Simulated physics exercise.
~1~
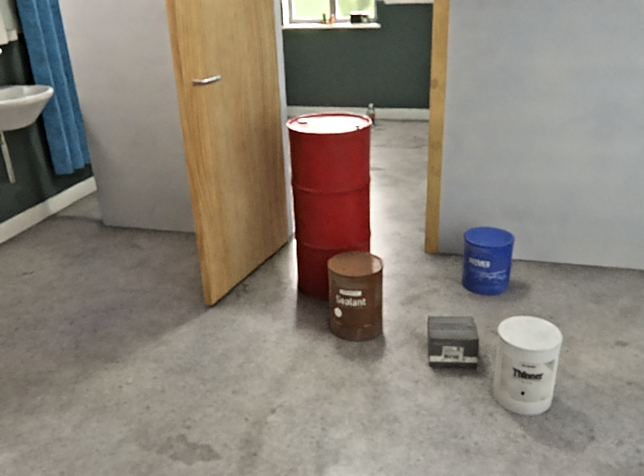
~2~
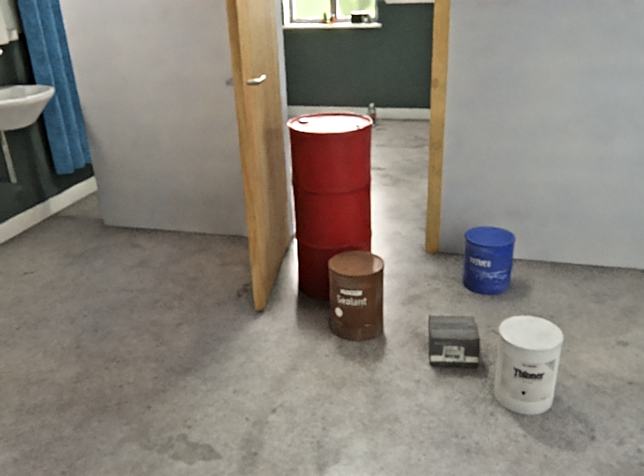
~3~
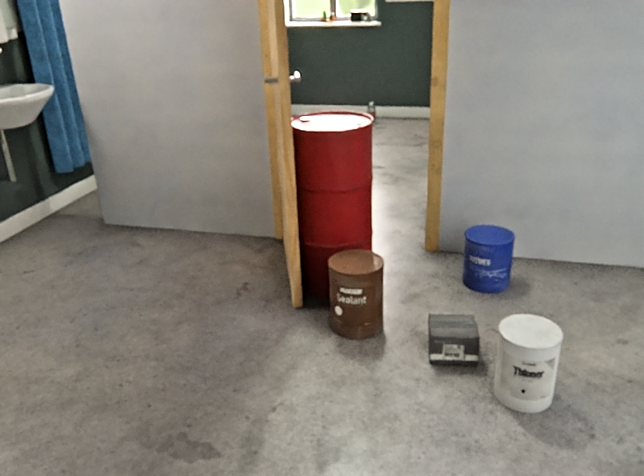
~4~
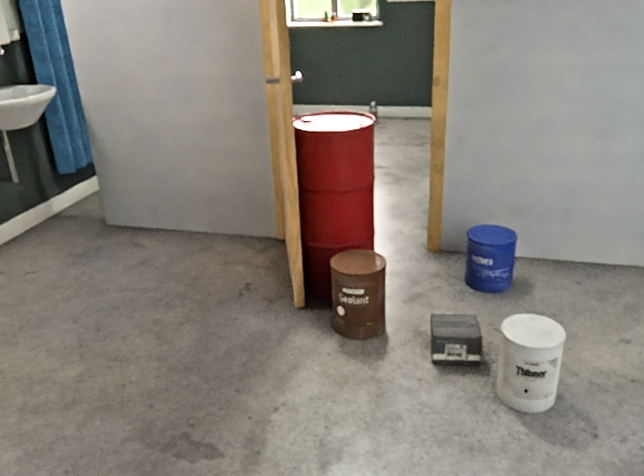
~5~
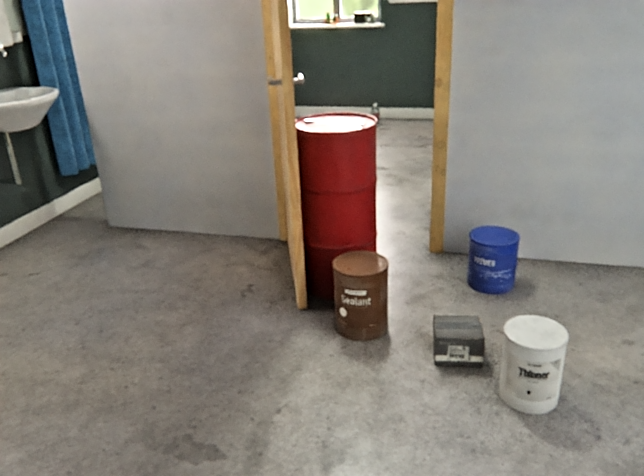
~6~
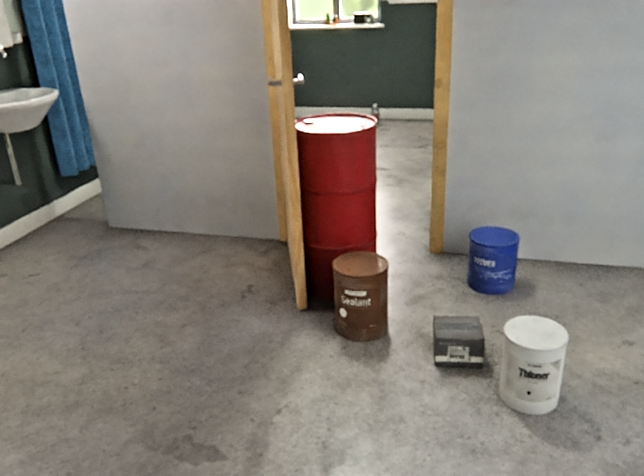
Wooden door swinging partway towards its doorway, then resting still and ajar beside a red drum, with pails and a box standing nearby.
